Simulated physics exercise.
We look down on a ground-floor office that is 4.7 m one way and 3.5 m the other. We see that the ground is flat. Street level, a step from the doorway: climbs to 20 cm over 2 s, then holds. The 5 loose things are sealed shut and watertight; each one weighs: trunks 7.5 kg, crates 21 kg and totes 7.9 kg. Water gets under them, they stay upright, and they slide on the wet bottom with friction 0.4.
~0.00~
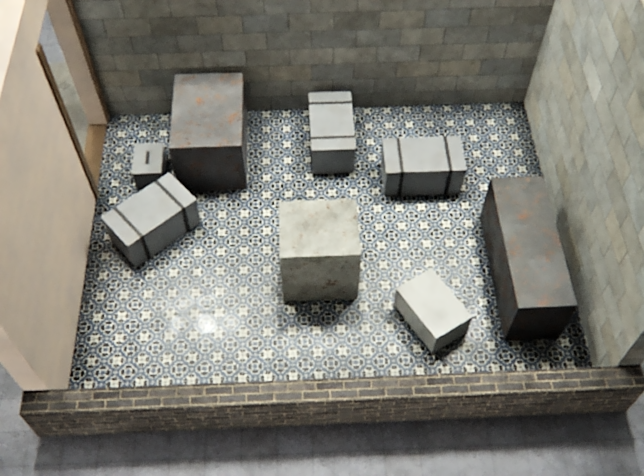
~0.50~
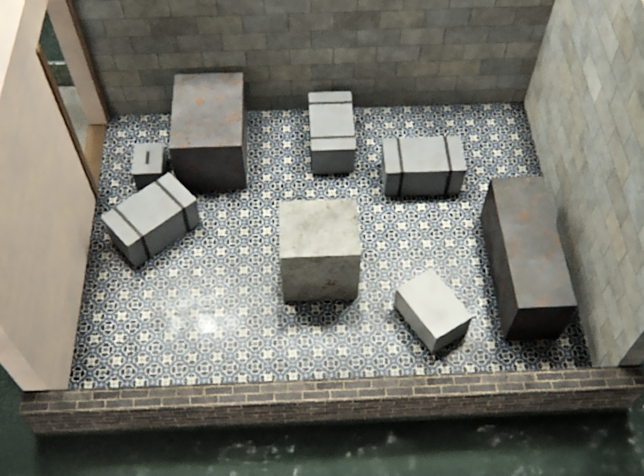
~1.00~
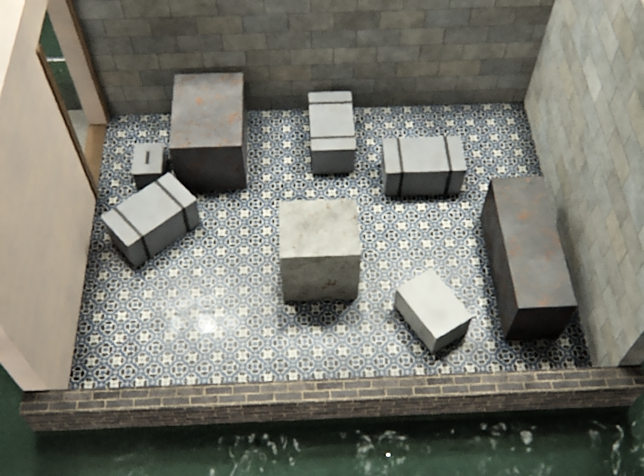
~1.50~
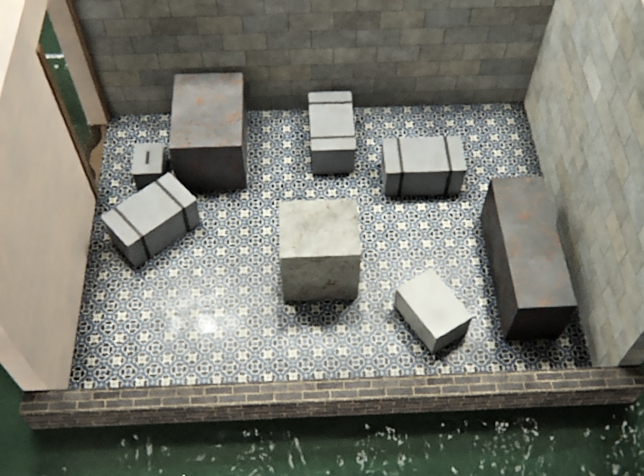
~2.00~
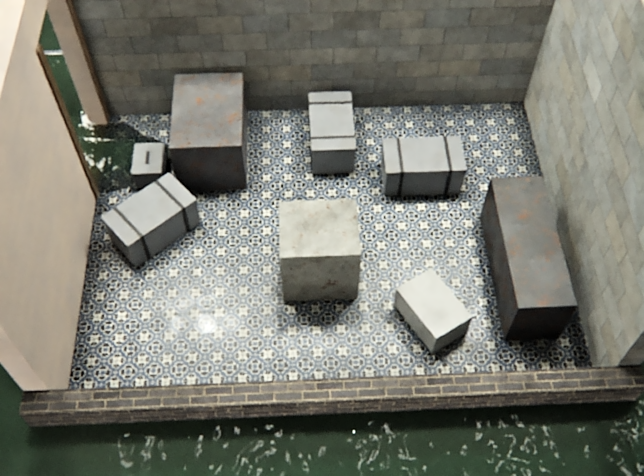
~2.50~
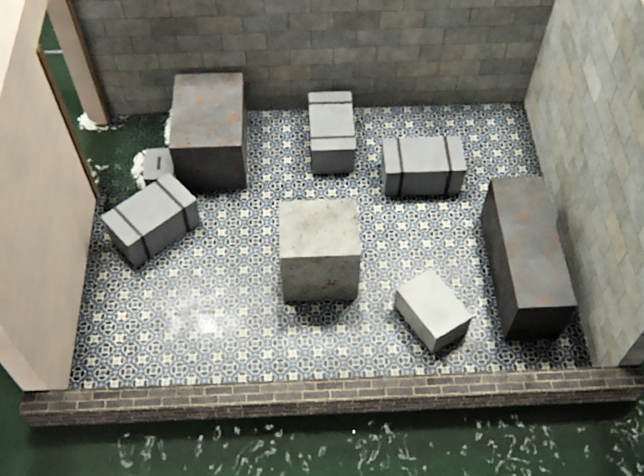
Green water rises outside, enters through the left doorway and nudges a small grey box.
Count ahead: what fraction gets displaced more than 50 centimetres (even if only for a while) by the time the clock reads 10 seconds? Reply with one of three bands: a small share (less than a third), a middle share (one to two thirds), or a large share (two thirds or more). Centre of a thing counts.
A middle share, one to two thirds.
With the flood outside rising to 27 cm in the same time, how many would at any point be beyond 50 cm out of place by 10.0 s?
The answer would then be 5.
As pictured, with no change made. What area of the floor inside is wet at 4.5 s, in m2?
I'd estimate close to 7.0 m2.
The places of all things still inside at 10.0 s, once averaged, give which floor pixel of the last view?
At about (404, 268).
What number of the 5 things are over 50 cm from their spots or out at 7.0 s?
By my tally, 2.
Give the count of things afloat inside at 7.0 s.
Answer: 2.
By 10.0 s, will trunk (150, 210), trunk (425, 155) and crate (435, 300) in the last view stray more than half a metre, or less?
One by one: Above; below; below.
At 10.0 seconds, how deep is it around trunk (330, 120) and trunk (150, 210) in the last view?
I'd put it at 3 cm and 6 cm respectively.
After 3.5 s 2 of 5 are over 50 cm from their spots; 0 afloat.
After 4.5 s 2 of 5 are over 50 cm from their spots; 0 afloat.
After 7.0 s 2 of 5 are over 50 cm from their spots; 2 afloat.
After 10.0 s 2 of 5 are over 50 cm from their spots, and 2 have been at some point; 4 afloat.
